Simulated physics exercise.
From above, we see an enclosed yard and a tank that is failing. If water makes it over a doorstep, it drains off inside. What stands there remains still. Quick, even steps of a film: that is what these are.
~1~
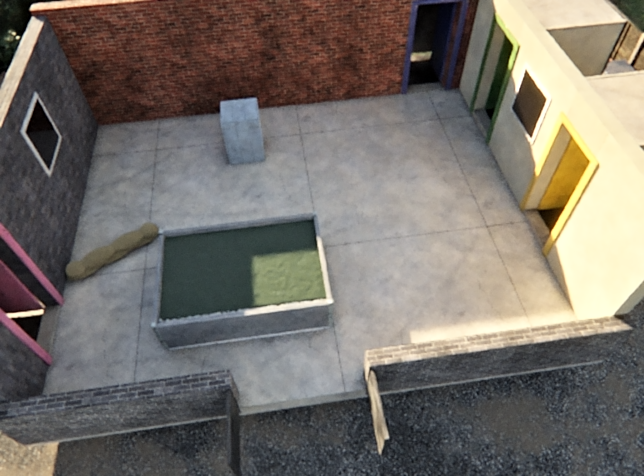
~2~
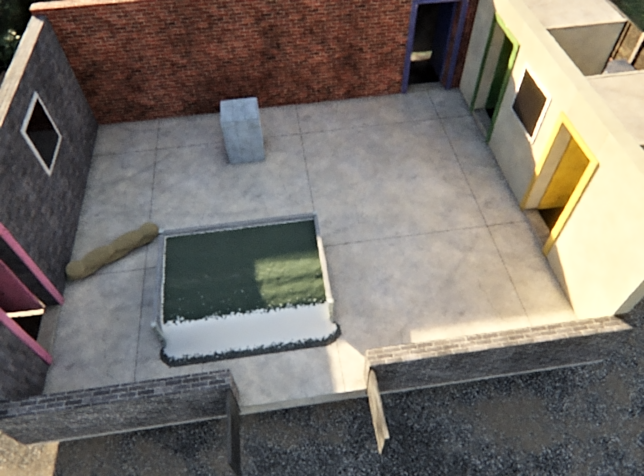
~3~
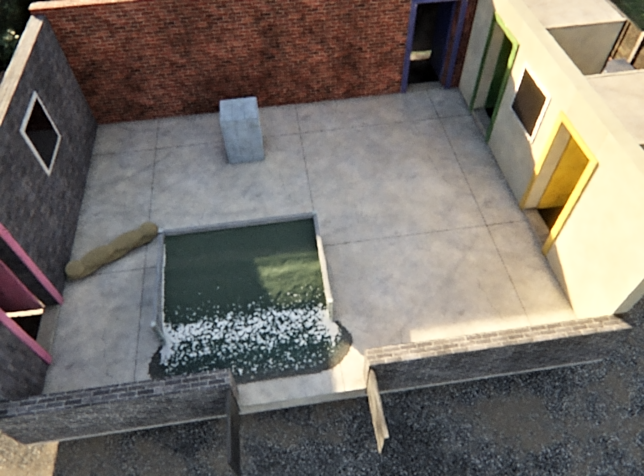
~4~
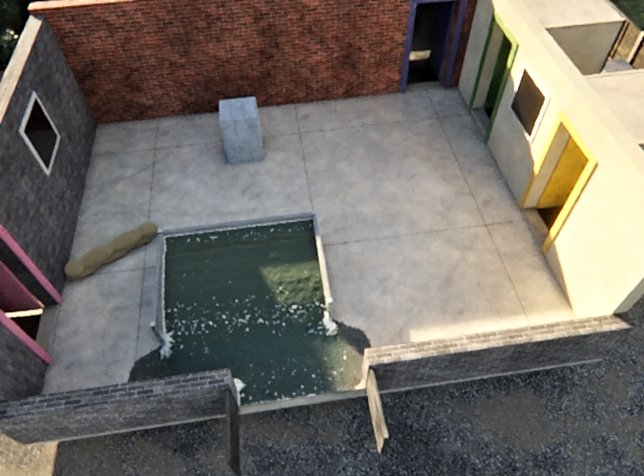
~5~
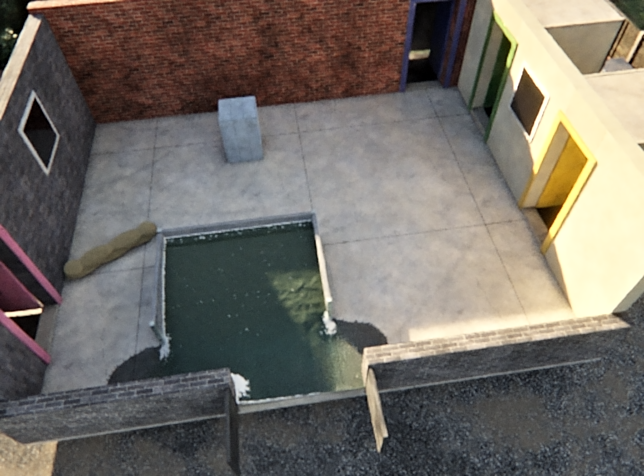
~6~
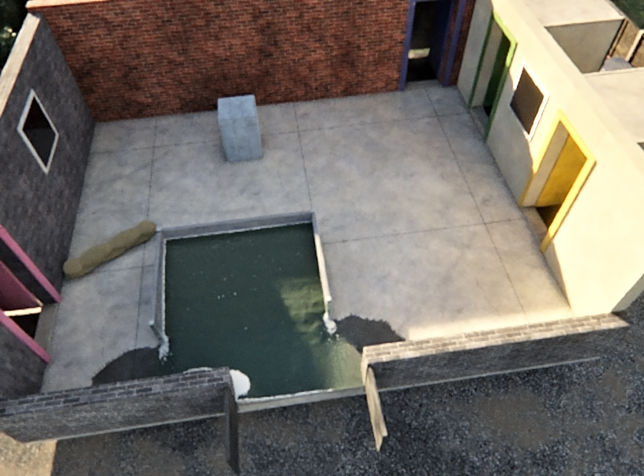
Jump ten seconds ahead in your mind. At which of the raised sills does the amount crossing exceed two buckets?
In the end the pink door lets the inflow pass two buckets; the green door keeps the inflow to two buckets or less; the blue door keeps the inflow to two buckets or less; the yellow door keeps the inflow to two buckets or less.
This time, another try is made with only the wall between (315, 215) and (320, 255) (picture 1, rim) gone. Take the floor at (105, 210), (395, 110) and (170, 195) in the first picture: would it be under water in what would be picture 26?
The first point is spared, the second soaked, the third spared.
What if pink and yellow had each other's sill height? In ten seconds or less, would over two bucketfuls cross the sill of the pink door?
I'd say pink door crosses the mark.
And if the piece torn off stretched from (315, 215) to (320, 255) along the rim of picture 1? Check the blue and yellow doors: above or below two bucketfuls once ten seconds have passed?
I'd say the blue door crosses the line and the yellow door crosses the line.
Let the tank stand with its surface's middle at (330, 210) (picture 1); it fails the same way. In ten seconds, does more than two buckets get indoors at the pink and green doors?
Pink door misses it, green door misses it.
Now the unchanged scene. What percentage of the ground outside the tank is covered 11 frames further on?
Estimated share: Around 15 %.
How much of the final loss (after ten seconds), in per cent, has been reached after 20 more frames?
Near 75 %.
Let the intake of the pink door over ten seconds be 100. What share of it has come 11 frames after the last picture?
Close to 10 percent.
A moment on, water covers 10 % of the floor; the pink door not reached, the green door not reached, the blue door not reached, the yellow door not reached.
Next, water covers 15 % of the floor; the pink door under two buckets in, the green door not reached, the blue door not reached, the yellow door not reached.
Then, water covers 20 % of the floor; the pink door over two buckets in, the green door not reached, the blue door not reached, the yellow door not reached.
Later, water covers 30 % of the floor; the pink door over two buckets in, the green door not reached, the blue door not reached, the yellow door wet at the sill, nothing in.
In the end, water covers 35 % of the floor; the pink door over two buckets in, the green door not reached, the blue door not reached, the yellow door wet at the sill, nothing in.
